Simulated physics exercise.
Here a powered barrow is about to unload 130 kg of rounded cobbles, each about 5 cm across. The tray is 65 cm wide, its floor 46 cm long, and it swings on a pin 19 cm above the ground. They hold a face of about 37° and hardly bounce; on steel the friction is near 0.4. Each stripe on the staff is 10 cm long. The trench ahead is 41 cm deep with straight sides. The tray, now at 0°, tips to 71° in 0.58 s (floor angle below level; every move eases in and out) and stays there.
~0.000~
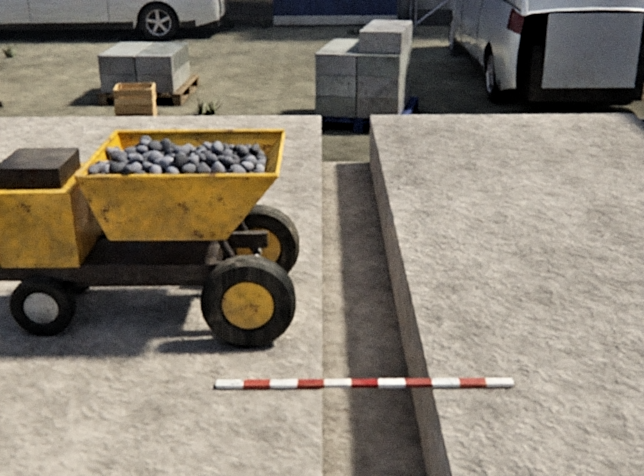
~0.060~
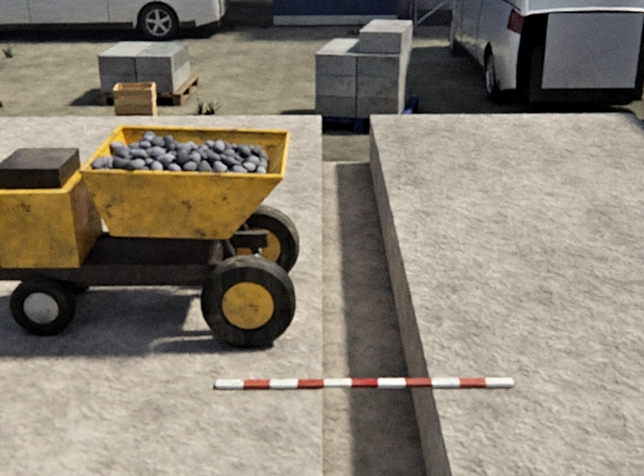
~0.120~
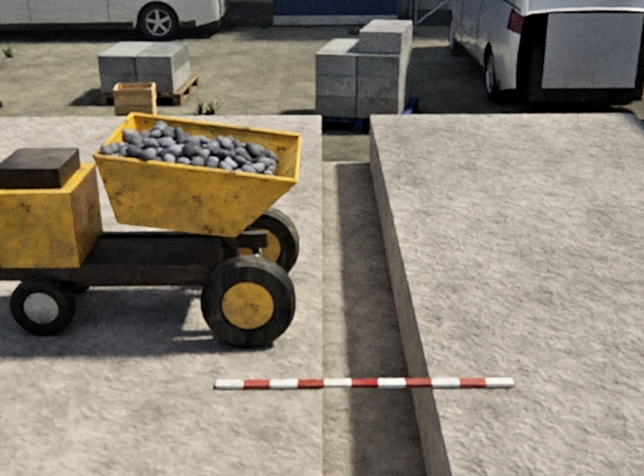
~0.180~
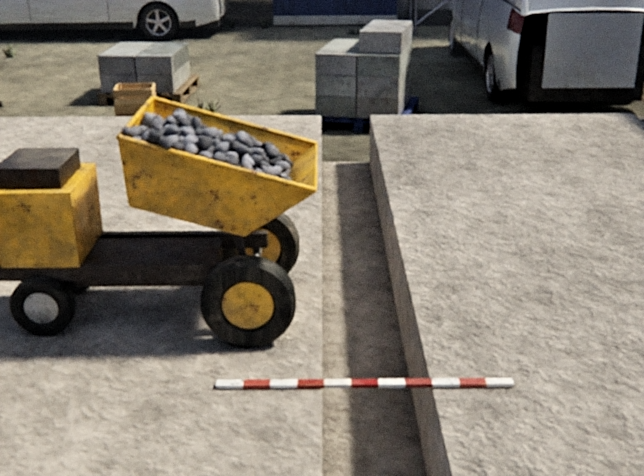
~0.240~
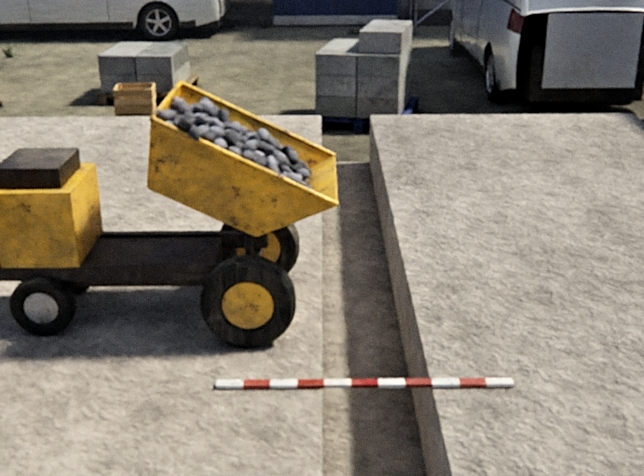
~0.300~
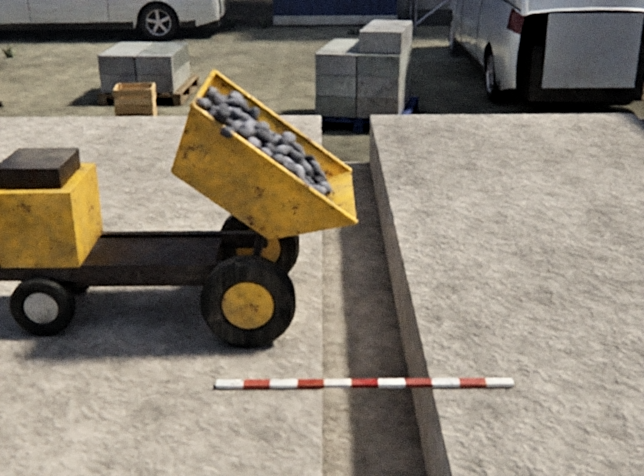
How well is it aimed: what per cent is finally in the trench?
About 24 per cent.
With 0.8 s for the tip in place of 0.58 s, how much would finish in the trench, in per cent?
In that case some 35 per cent.
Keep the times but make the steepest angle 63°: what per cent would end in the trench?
It would be near 30 per cent.
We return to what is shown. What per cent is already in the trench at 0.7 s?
Some 5 per cent.
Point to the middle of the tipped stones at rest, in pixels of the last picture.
Their middle is at about (474, 305).
After 0.4 s the floor is at 59°; 100 % in the tray; the foremost stones are at (369, 231).
After 0.7 s the floor is at 71°; 58 % in the tray, 7 % in the trench, 35 % past the trench; the foremost stones are at (478, 302).
After 1.0 s the floor is at 71°; 10 % in the tray, 11 % in the trench, 78 % past the trench; the foremost stones are past the picture's edge.
After 3.0 s the floor is at 71°; 0 % in the tray, 24 % in the trench, 76 % past the trench; the foremost stones are past the picture's edge.
